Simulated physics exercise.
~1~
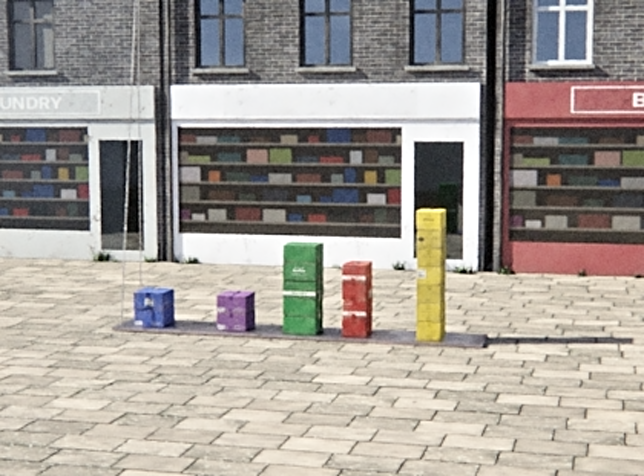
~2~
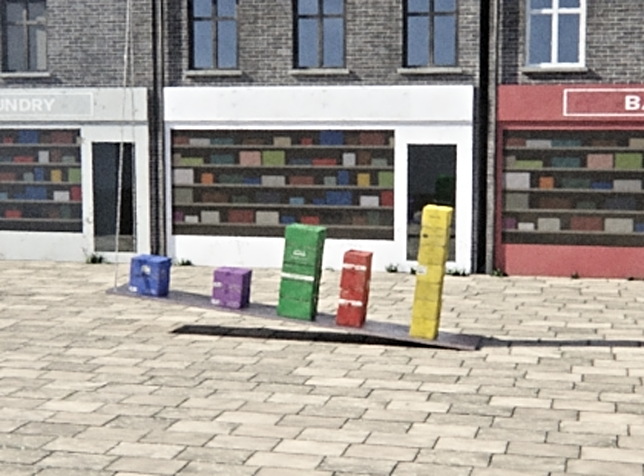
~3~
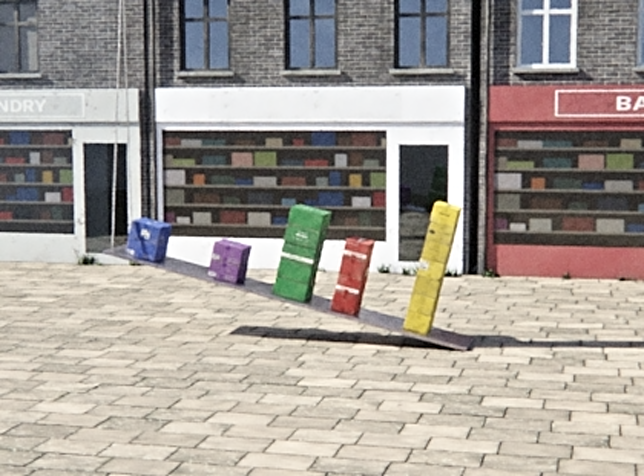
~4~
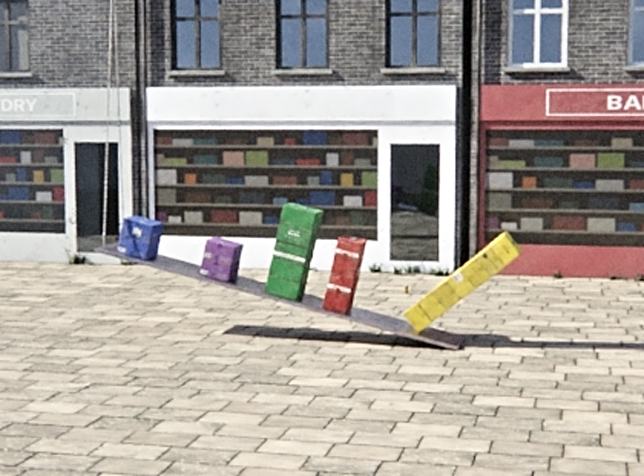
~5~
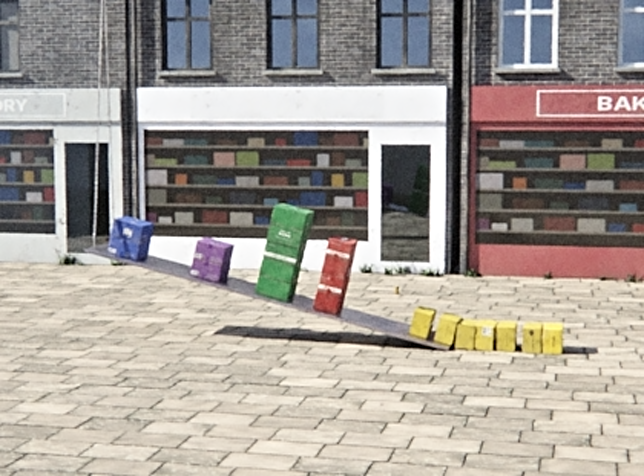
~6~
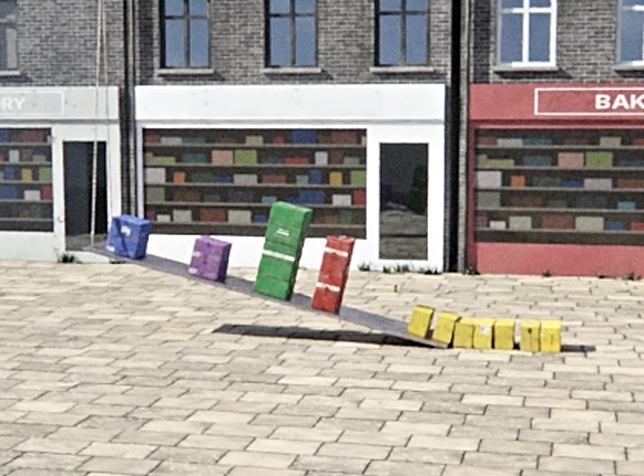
A flat rack holding five coloured piles of cartons on a paved street rose at its left end until the tall yellow pile toppled off to the right and lay in a row on the ground, while the blue, purple, green and red piles stayed standing, tilted.
